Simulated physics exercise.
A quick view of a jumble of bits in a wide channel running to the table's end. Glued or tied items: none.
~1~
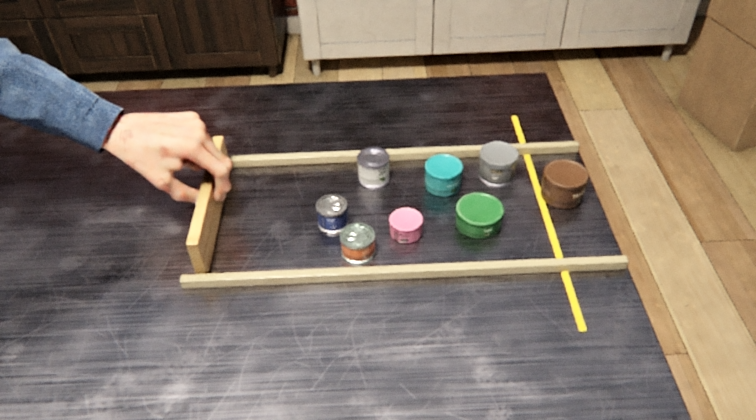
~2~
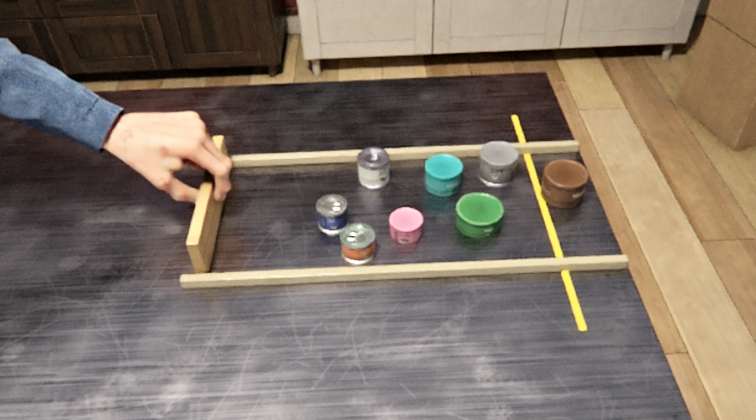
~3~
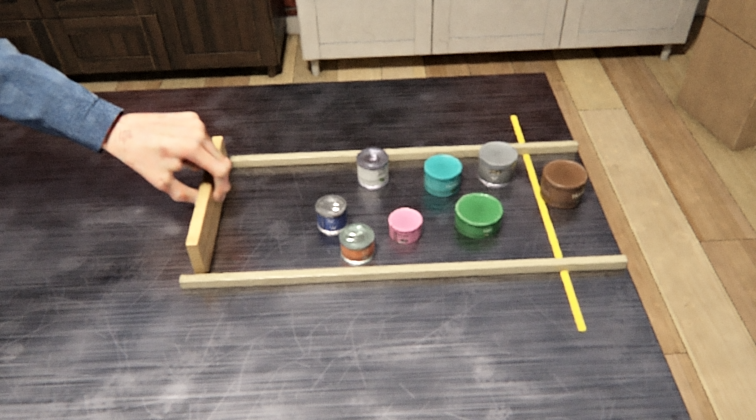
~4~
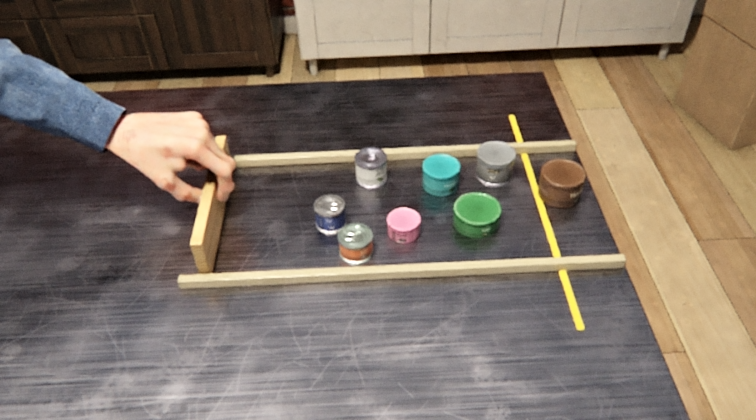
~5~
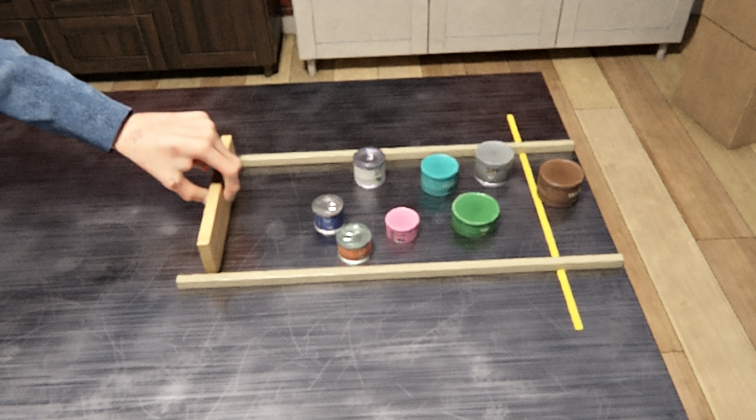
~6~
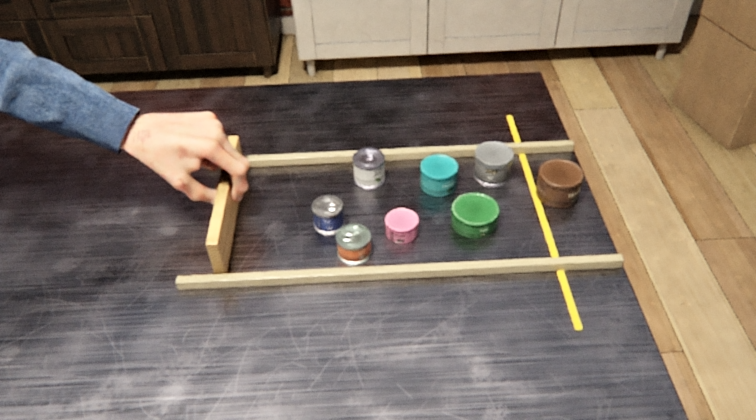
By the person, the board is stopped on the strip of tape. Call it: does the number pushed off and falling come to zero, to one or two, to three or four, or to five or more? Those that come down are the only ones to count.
It comes to one or two.
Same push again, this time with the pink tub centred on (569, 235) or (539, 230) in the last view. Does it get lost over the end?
First place, it is safe; second place, it is safe.
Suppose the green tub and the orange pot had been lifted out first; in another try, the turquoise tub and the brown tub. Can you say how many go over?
Fallen: 0 in the first try, 0 in the other.
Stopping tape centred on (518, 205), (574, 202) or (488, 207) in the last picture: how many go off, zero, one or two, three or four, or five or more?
Tape by tape, the falls would be: One or two, then 3 or 4, then none at all.
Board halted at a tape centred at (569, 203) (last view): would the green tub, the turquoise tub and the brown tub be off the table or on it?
The green tub topples down, the turquoise tub stays put, the brown tub topples down.
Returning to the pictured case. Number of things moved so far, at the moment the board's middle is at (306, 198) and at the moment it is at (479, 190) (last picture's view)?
The counts are 0 and 8.
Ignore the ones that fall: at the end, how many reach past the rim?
The total would be 2.
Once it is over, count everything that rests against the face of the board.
Contact count: 4.
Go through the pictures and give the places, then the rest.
The first frame shows brown tub (564, 184); grey tin (498, 164); green tub (479, 215); board (211, 202); tape (543, 205).
The second frame shows grey tin (498, 164); blue pot (333, 214).
The third frame shows green tub (478, 216); board (210, 202).
The fourth frame shows brown tub (561, 184); orange pot (356, 243).
The fifth frame shows grey tin (494, 164); white pot (370, 168).
The sixth frame shows brown tub (559, 184); grey tin (493, 164); green tub (475, 215); board (227, 202); tape (538, 204).
A little later, none off yet; brown tub at rest near (559, 184); grey tin at rest near (493, 164); green tub at rest near (475, 215).
Next, none off yet; brown tub at rest near (559, 184); grey tin at rest near (493, 164); green tub moving near (484, 214).
Later still, none off yet; brown tub shifted a little near (568, 178); grey tin shifted about its own width near (525, 162); green tub shifted about its own width near (546, 205).
When it is over, the number that fall off is one or two; down, brown tub.
